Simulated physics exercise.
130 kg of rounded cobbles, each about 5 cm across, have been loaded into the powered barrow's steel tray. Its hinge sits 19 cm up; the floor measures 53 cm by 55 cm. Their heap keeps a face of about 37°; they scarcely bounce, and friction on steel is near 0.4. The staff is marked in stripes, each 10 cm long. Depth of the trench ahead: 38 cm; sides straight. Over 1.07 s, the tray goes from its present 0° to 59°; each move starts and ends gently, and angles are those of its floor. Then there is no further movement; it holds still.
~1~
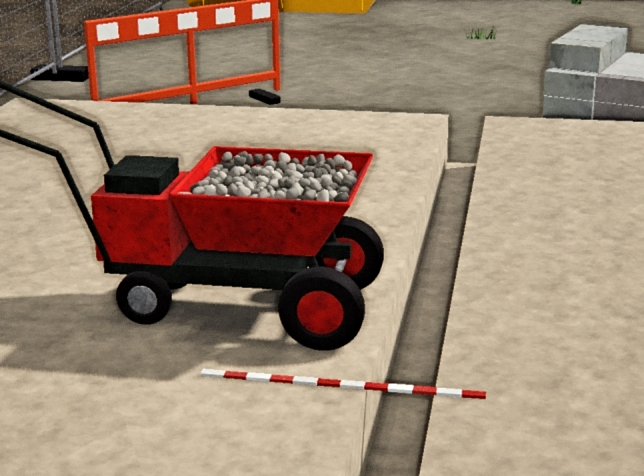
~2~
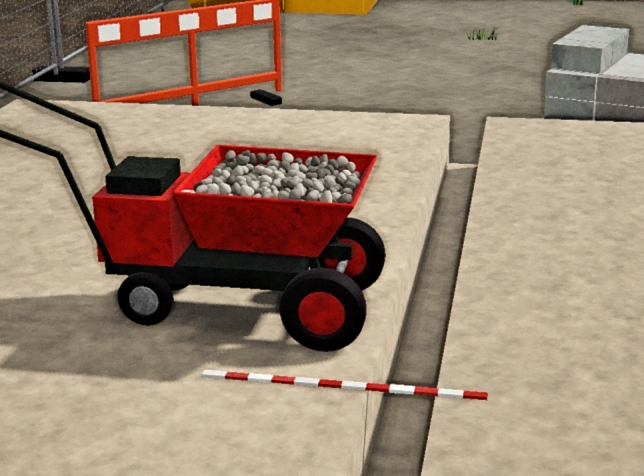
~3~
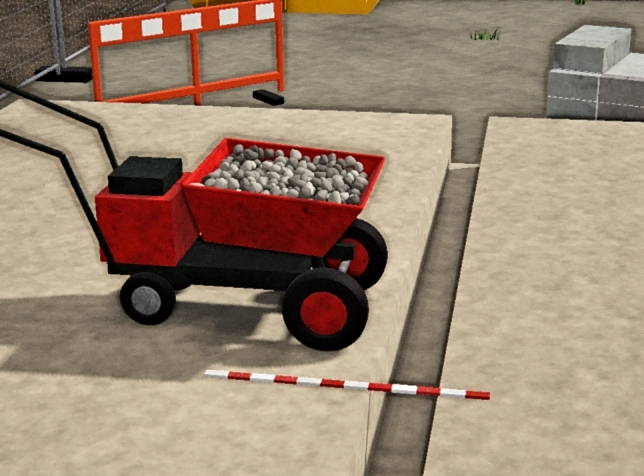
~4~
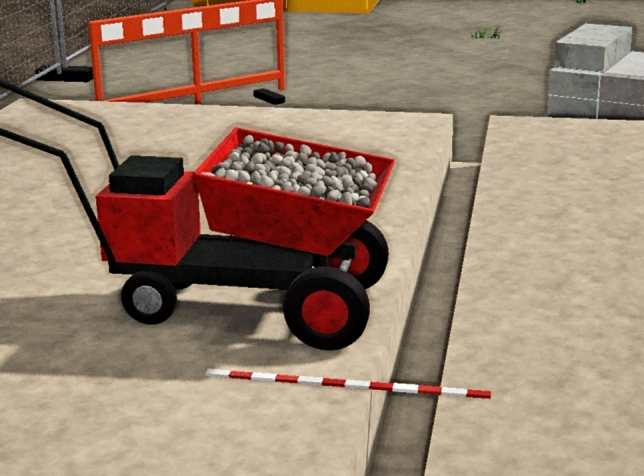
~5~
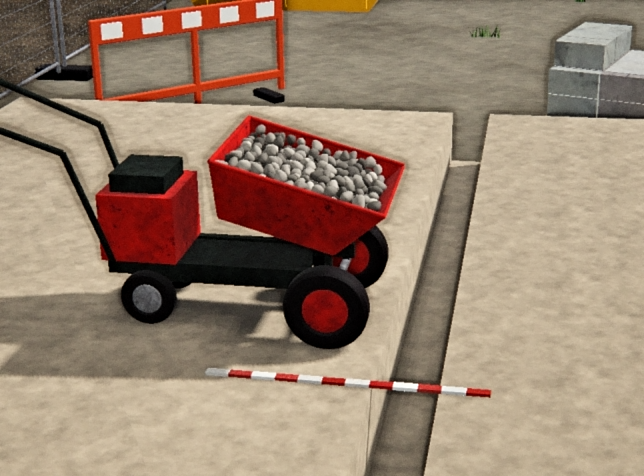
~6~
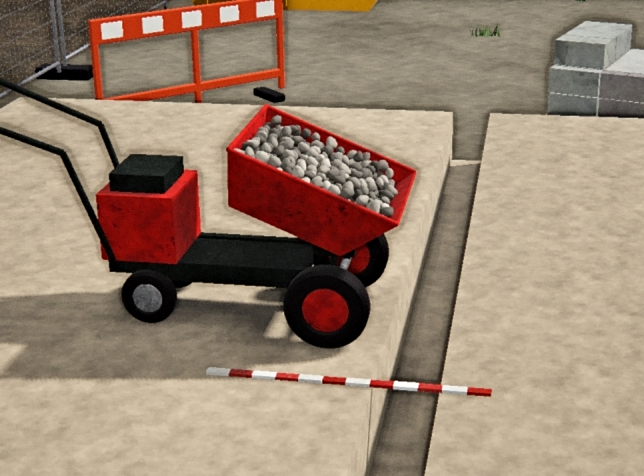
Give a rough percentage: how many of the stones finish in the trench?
10 %.
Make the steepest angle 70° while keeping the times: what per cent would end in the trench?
Then close to 25 per cent.
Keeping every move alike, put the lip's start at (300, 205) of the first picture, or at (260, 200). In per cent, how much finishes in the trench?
Roughly 40 in a hundred from the first, 50 in a hundred from the second.
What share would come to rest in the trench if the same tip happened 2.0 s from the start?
Roughly 10% would finish there.
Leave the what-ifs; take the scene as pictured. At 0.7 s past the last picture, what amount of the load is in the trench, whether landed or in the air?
0 per cent, give or take.
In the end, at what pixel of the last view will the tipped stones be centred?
Middle at around (498, 322), I'd say.
Then, 0.4 s after the last picture the floor is at 50°, 100 % in the tray; the foremost stones are at (432, 244).
Then, 0.7 s after the last picture the floor is at 59°, 86 % in the tray, 13 % past the trench; the foremost stones are at (512, 329).
Then, 1.1 s after the last picture the floor is at 59°, 62 % in the tray, 38 % past the trench; the foremost stones are at (592, 330).
Then, 3.0 s after the last picture the floor is at 59°, 43 % in the tray, 10 % in the trench, 47 % past the trench; the foremost stones are past the picture's edge.
